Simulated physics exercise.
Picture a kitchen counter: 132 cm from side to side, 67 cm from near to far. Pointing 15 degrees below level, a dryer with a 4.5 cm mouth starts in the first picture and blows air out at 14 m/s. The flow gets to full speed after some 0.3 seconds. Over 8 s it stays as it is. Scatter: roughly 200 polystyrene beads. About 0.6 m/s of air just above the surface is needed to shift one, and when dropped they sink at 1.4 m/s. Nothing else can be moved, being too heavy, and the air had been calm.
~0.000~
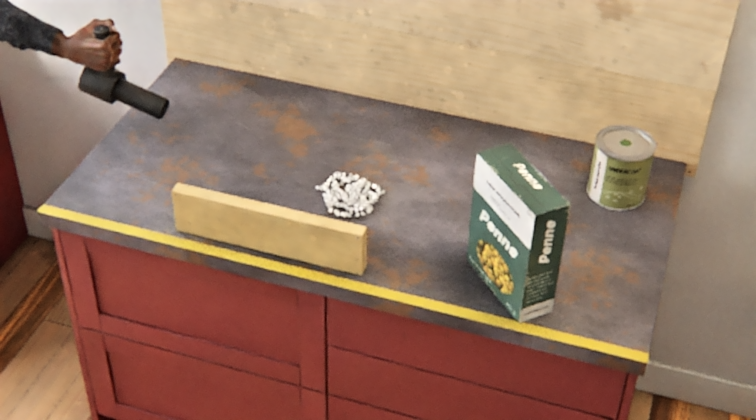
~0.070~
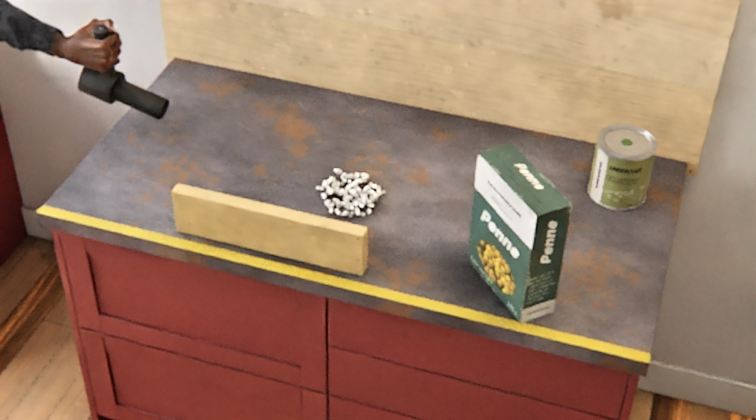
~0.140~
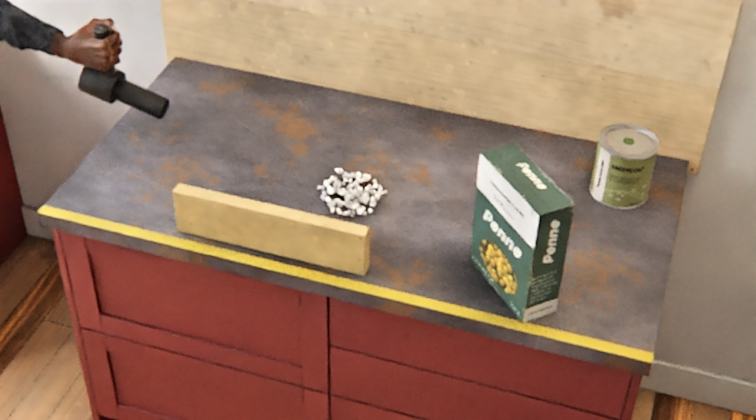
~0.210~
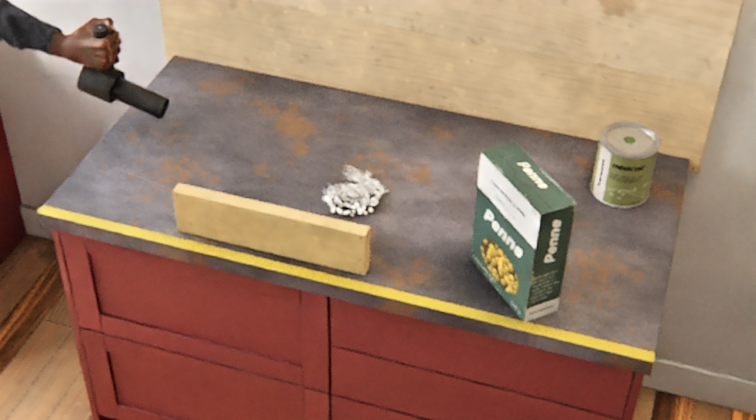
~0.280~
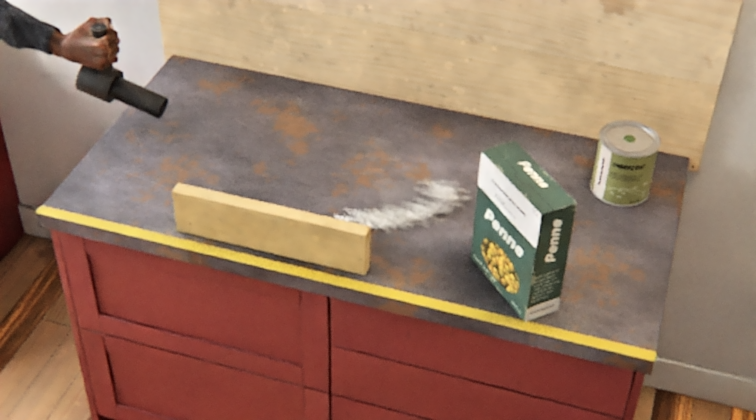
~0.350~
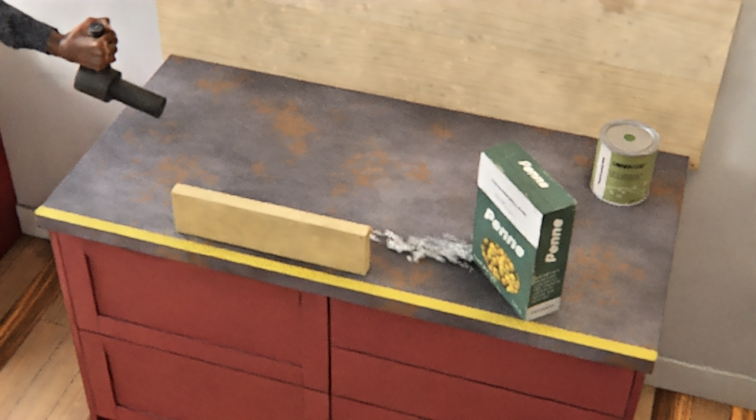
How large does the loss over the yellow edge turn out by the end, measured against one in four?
By the end it is above one in four.
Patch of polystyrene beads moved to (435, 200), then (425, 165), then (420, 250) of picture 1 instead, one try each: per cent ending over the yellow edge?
Taking the three spots in order, you'd get around 0 percent, 0 percent and 90 percent.
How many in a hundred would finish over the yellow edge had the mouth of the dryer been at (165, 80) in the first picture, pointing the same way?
Then about 50 %.
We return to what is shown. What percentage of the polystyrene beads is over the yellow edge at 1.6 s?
50 per cent, roughly.
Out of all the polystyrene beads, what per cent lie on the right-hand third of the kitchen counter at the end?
Share at the end: Close to 4 %.
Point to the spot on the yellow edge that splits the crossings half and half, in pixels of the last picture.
Somewhere about (452, 313).
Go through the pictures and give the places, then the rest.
In the first picture, the middle of the polystyrene beads is near (353, 197), none has stirred yet and the mouth of the dryer is at (165, 110).
In the second picture, the middle of the polystyrene beads is near (353, 193), none has stirred yet and the yellow edge is centred on (323, 283).
In the third picture, the middle of the polystyrene beads is near (352, 194), none has stirred yet, the top of a board is at (270, 209) and the top of a carton is at (526, 177).
In the fourth picture, the middle of the polystyrene beads is near (356, 196), the farthest in sight from the dryer is at (386, 192) and about 15 % have left their places.
In the fifth picture, the middle of the polystyrene beads is near (405, 218), the farthest in sight from the dryer is at (460, 198) and all have left their places.
In the sixth picture, the middle of the polystyrene beads is near (477, 249), the farthest in sight from the dryer is at (468, 268) and all have left their places.
After 1.6 s the count stands so, 48 % are over the yellow edge.
After 2.6 s the count stands so, 48 % are over the yellow edge.
After 4.4 s the count stands so, 48 % are over the yellow edge.
After 8.0 s, at the end, 48 % are over the yellow edge.
